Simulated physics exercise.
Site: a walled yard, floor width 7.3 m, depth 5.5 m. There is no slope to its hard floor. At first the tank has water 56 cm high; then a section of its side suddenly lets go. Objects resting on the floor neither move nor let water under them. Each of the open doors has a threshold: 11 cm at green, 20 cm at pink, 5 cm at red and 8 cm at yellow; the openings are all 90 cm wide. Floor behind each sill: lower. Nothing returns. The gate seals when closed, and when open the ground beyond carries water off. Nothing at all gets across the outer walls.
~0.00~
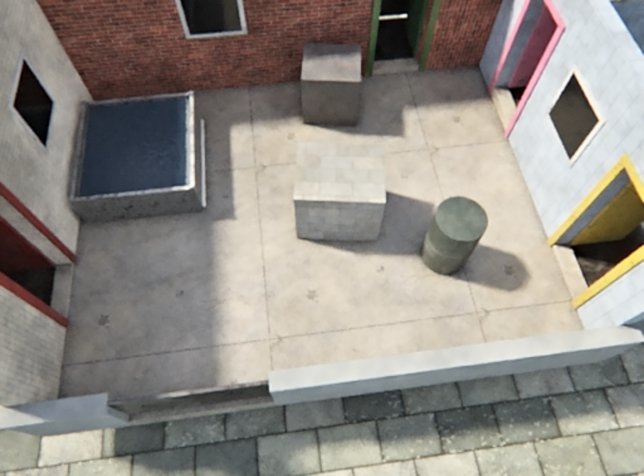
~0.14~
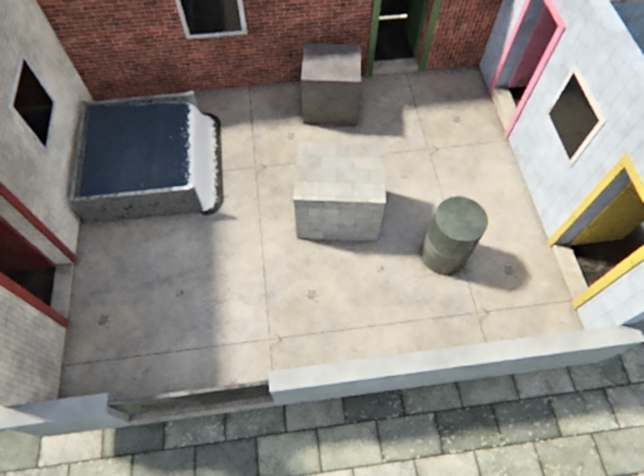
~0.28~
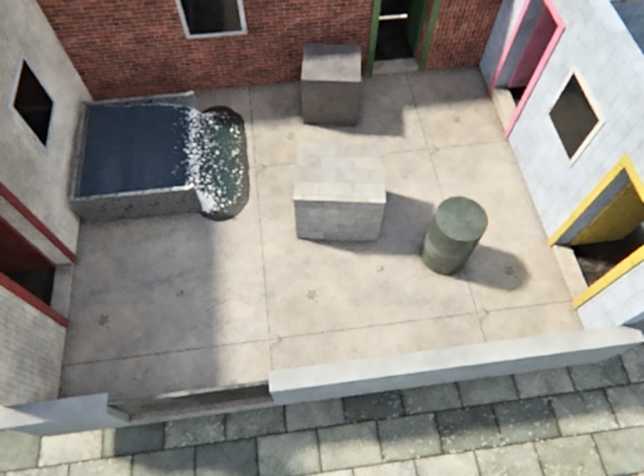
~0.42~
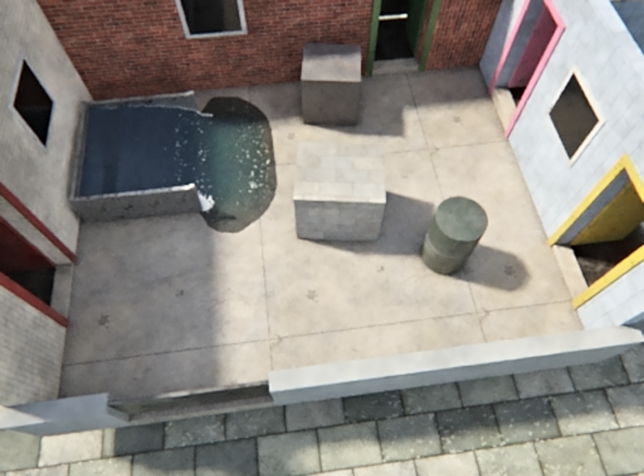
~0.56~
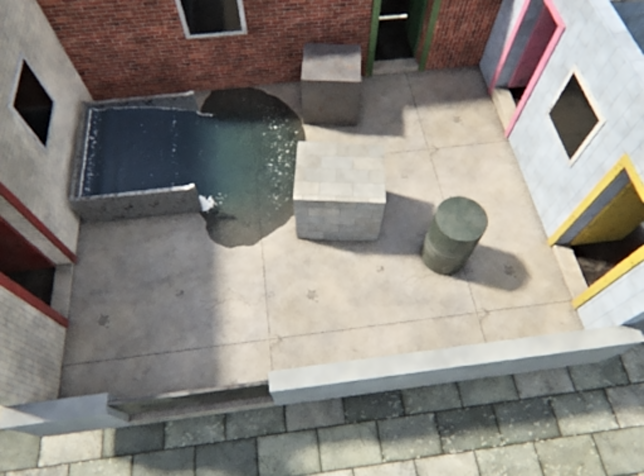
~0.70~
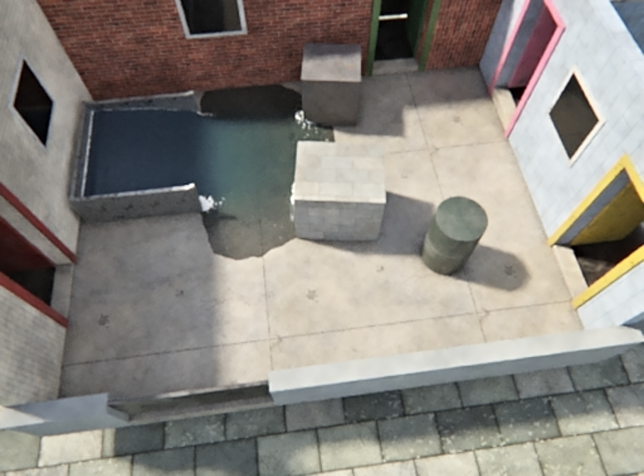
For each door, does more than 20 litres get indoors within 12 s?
As I see it, green door: Beneath the limit, pink door: Beneath the limit, red door: Beneath the limit, yellow door: Beneath the limit.
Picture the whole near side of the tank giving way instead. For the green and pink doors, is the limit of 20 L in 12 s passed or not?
So green ends up short of it and pink ends up short of it.
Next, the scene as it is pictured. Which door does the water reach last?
That would be the red door, last of all.
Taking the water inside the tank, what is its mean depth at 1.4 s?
26 cm.
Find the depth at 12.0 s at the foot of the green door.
About 3.5 cm deep.
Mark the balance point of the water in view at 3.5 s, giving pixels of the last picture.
Around (326, 166).
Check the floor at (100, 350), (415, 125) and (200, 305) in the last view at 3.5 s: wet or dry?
First spot not yet wet, second submerged, third submerged.
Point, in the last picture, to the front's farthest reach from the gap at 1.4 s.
Near (457, 155).
After 1.4 s water covers 30 % of the floor and is deepest (31 cm) near (290, 86); green door not reached, pink door not reached, red door not reached, yellow door not reached.
After 2.2 s water covers 45 % of the floor and is deepest (27 cm) near (295, 122); green door 4 cm at the sill, 0 L in, pink door 17 cm at the sill, 0 L in, red door not reached, yellow door not reached.
After 3.5 s water covers 65 % of the floor and is deepest (21 cm) near (476, 68); green door 3 cm at the sill, 0 L in, pink door 15 cm at the sill, 0 L in, red door not reached, yellow door 5 cm at the sill, 0 L in.
After 7.0 s water covers 90 % of the floor and is deepest (11 cm) near (537, 285); green door 8 cm at the sill, 0 L in, pink door 5 cm at the sill, 1 L in, red door 4 cm at the sill, 0 L in, yellow door 7 cm at the sill, 0 L in.
After 12.0 s water covers 100 % of the floor and is deepest (8 cm) near (71, 410); green door 4 cm at the sill, 0 L in, pink door 5 cm at the sill, 1 L in, red door 8 cm at the sill, 1 L in, yellow door 6 cm at the sill, 4 L in.
